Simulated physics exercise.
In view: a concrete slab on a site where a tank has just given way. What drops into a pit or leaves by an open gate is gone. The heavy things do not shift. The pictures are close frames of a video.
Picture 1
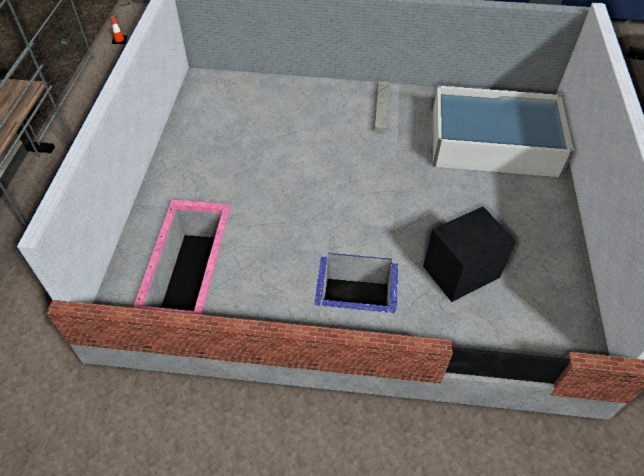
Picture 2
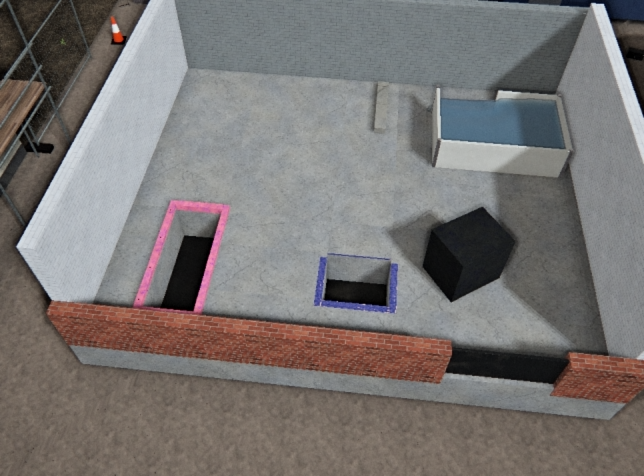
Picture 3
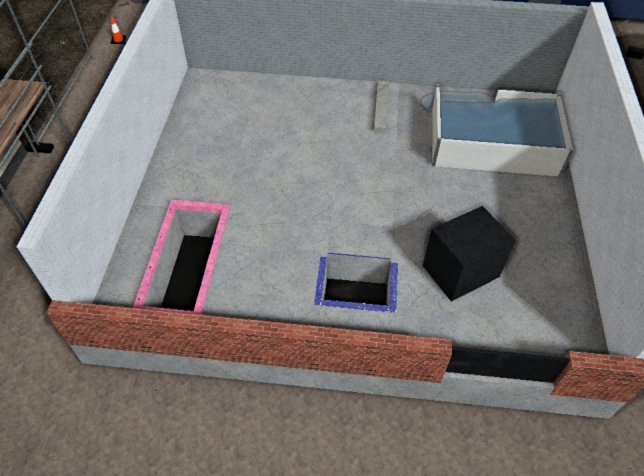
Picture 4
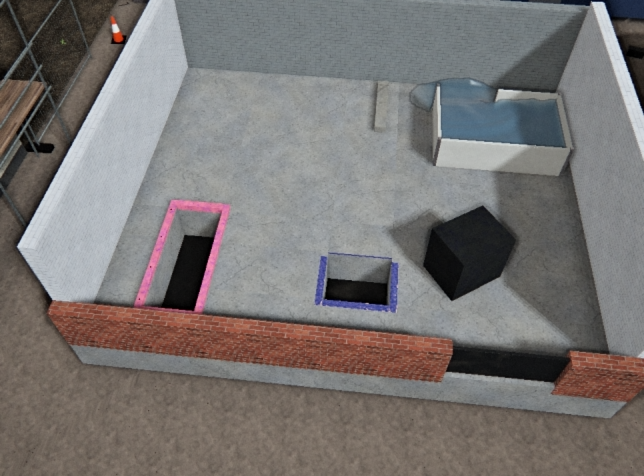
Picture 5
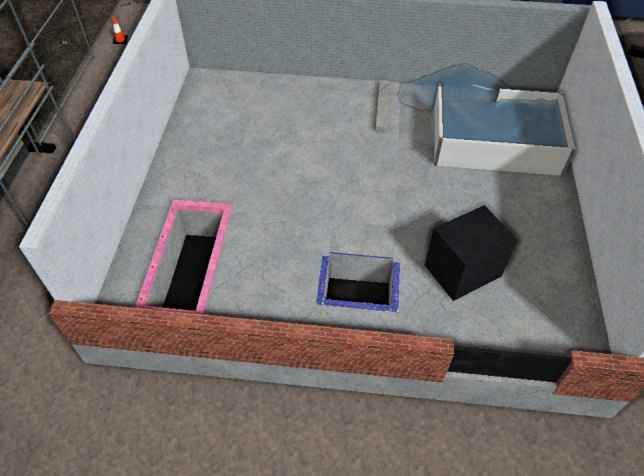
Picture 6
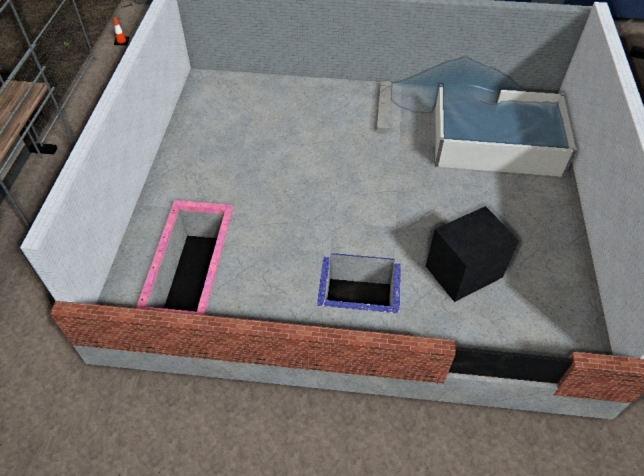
A walled concrete slab, seen from above at an angle, has pale walls on its left, back and right and a low red brick edge with a dark gap along the front. A pink-rimmed pit lies left, a blue-rimmed pit near the middle, a black block right, and a white tank of blue water behind it. Water pours through the tank's far side and spreads leftward along the back wall.
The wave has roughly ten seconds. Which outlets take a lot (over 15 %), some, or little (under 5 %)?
In the end: The gate takes less than 5 %; the pink pit takes less than 5 %; the blue pit takes between 5 and 15 %.
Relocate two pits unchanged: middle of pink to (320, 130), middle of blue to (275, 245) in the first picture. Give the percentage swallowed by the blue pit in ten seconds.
Roughly, in per cent: Blue 2.
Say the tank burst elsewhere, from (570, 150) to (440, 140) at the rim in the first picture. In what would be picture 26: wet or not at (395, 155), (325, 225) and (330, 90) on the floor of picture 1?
One after the other: Free of water, under water, free of water.
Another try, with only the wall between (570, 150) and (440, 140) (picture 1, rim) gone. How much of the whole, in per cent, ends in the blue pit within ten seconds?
Parts in a hundred: Blue 35.
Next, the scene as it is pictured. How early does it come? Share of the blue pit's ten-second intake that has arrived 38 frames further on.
Roughly 25 per cent.
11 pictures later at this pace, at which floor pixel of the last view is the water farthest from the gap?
Near (251, 75).
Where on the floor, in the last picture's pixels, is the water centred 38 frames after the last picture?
Roughly at (429, 153).
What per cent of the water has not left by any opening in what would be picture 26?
About 100 per cent.
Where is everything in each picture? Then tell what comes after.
In the first picture, the open tank at (501, 120) is whole and still.
In the second picture, water pours out on the open tank's far side and has run to (432, 109).
In the third picture, water pours out on the open tank's far side and has run to (426, 99).
In the fourth picture, the front is at (501, 91), out from the gap on the open tank's far side.
In the fifth picture, the front is at (404, 83), out from the gap on the open tank's far side.
In the sixth picture, water pours out on the open tank's far side and has run to (392, 83).
A moment on, water covers 10 % of the floor; the gate 0 %, the pink pit 0 %, the blue pit 0 %.
Next, water covers 20 % of the floor; the gate 0 %, the pink pit 0 %, the blue pit 0 %.
Then, water covers 50 % of the floor; the gate 0 %, the pink pit 0 %, the blue pit 0 %.
Later, water covers 65 % of the floor; the gate 0 %, the pink pit 0 %, the blue pit 2 %.
In the end, water covers 80 % of the floor; the gate 0 %, the pink pit 0 %, the blue pit 10 %.
